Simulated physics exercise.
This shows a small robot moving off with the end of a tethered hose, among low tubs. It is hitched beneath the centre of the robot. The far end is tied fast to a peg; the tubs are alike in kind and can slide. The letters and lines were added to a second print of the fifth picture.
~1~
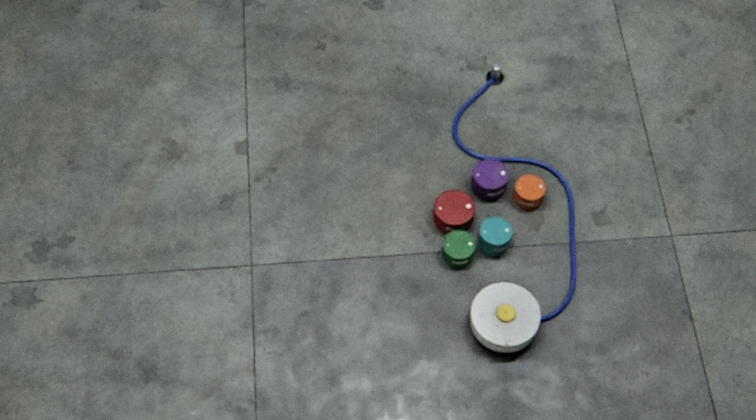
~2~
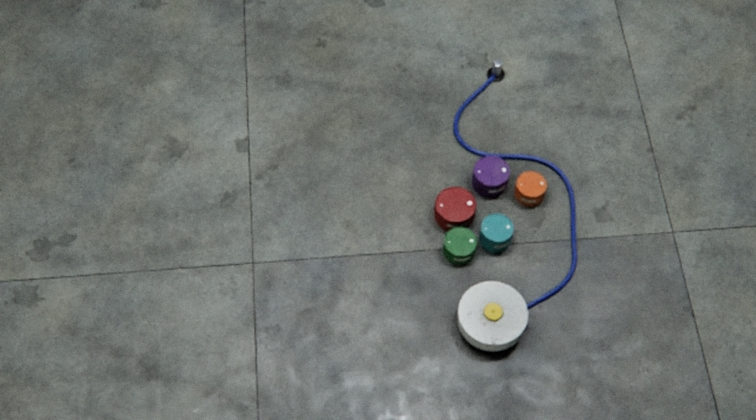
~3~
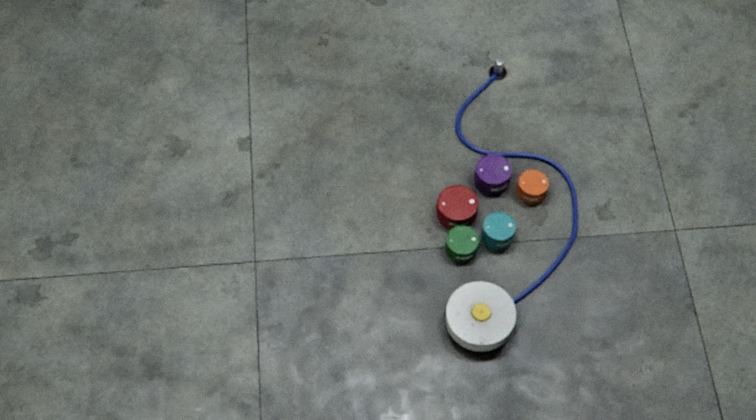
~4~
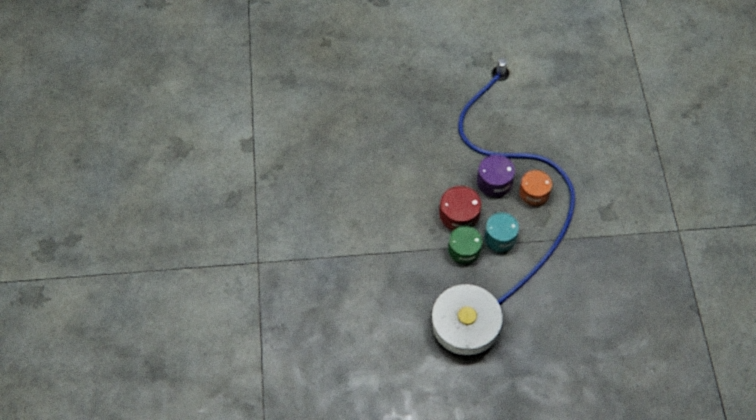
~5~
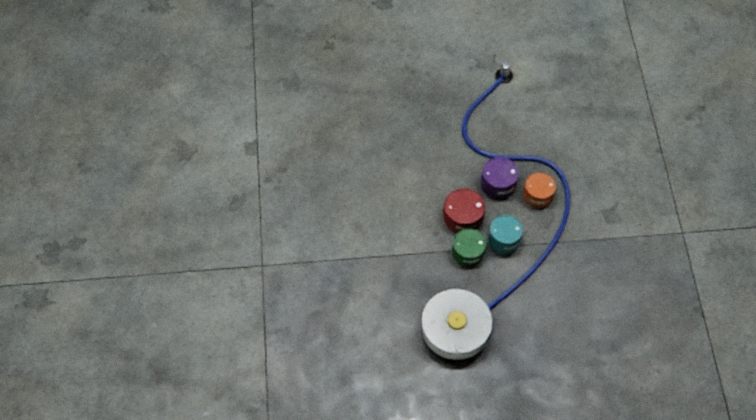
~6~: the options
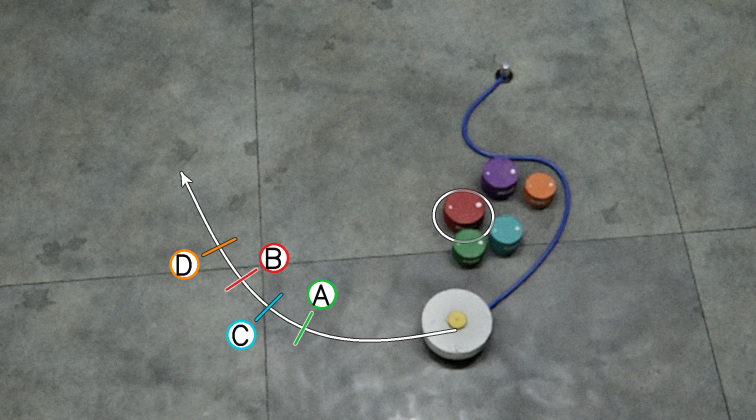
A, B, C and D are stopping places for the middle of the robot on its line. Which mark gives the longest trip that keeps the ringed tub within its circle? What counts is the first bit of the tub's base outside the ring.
A is the last safe stop.
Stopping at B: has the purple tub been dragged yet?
By then, yes.
On the marked copy, A at (304, 328); B at (242, 280); C at (269, 307); D at (219, 247); the ring at (463, 216); the route from (456, 330) via (271, 309) to (181, 173).
Following A. Soon after the start, robot (402, 334); red tub (464, 211).
Later, robot (347, 335); red tub (464, 211).
In the end, robot (303, 323); turquoise tub (494, 227); red tub (463, 210); purple tub (485, 174); orange tub (512, 191); the red tub is still in its ring.
As for the rest, B drags the ringed tub to (433, 192); C drags the ringed tub to (446, 201); D drags the ringed tub to (419, 182).
